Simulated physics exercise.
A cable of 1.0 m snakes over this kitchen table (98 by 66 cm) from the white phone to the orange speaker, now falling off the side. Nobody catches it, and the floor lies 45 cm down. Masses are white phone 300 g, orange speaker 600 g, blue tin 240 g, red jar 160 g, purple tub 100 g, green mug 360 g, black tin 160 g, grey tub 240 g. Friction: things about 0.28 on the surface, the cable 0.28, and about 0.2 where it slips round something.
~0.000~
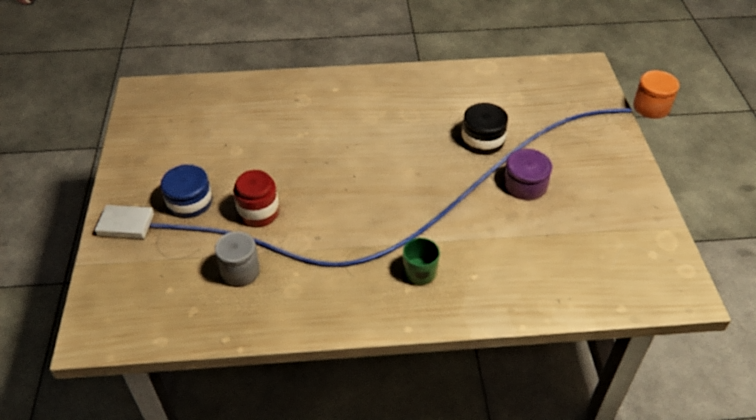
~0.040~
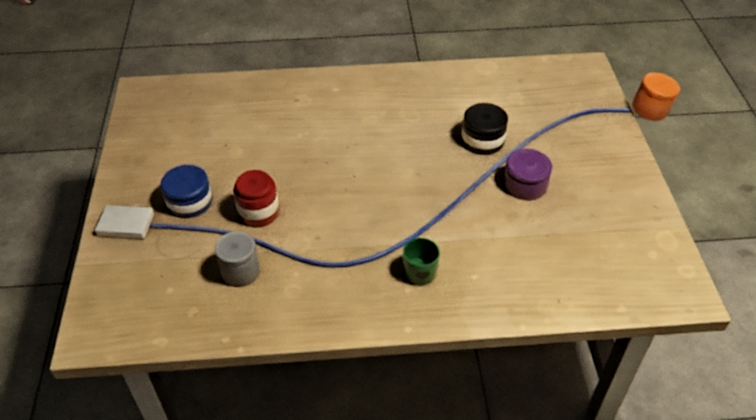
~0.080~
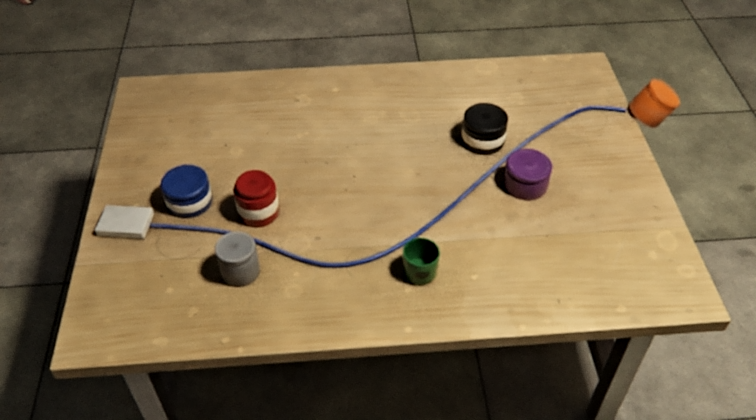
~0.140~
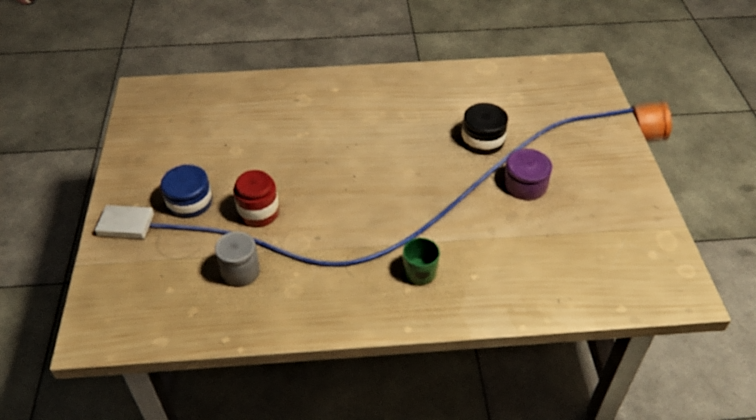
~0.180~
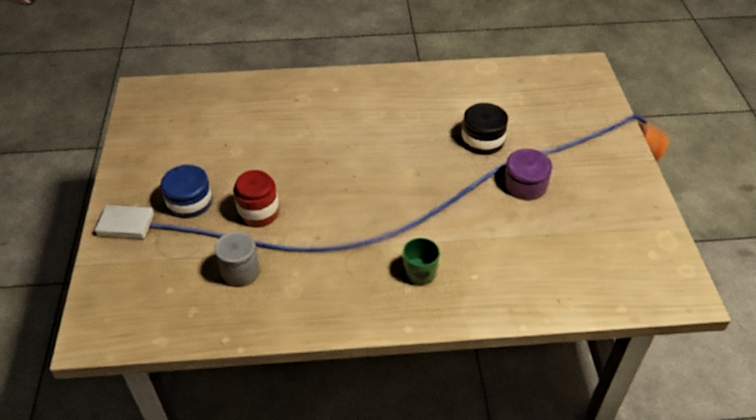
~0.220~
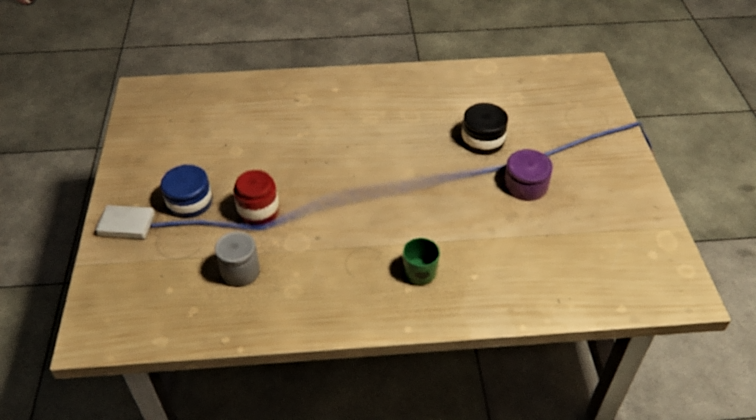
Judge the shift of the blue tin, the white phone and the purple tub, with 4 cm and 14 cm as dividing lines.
In order: The blue tin slides into the middle band; the white phone ends far away; the purple tub barely shifts.
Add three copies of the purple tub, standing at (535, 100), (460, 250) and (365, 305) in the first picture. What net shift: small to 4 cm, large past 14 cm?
In turn: Small, small, small.
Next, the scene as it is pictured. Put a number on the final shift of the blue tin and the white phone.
Blue tin 8 cm, white phone 50 cm.
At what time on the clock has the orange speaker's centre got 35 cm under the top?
About: 0.46 s.
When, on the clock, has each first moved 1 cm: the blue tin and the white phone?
About: Blue tin 0.30 s, white phone 0.26 s.
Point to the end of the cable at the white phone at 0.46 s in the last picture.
At about (299, 213).
After 0.5 s, the cable's tail end at (299, 213); white phone 25 cm off its start, blue tin 8 cm off its start, red jar 14 cm off its start.
After 0.7 s, the cable's tail end at (433, 214); white phone 47 cm off its start, blue tin 8 cm off its start, red jar 16 cm off its start.
After 1.0 s, the cable's tail end at (459, 214); white phone 51 cm off its start at (438, 218), blue tin 8 cm off its start at (230, 162), red jar 16 cm off its start at (261, 117).
After 1.2 s, the cable's tail end at (459, 214); white phone 51 cm off its start, blue tin 8 cm off its start, red jar 16 cm off its start.
After 2.4 s, the cable's tail end at (459, 214); white phone 51 cm off its start at (438, 218), blue tin 8 cm off its start at (230, 162), purple tub 0 cm off its start at (531, 164), red jar 16 cm off its start at (261, 117).
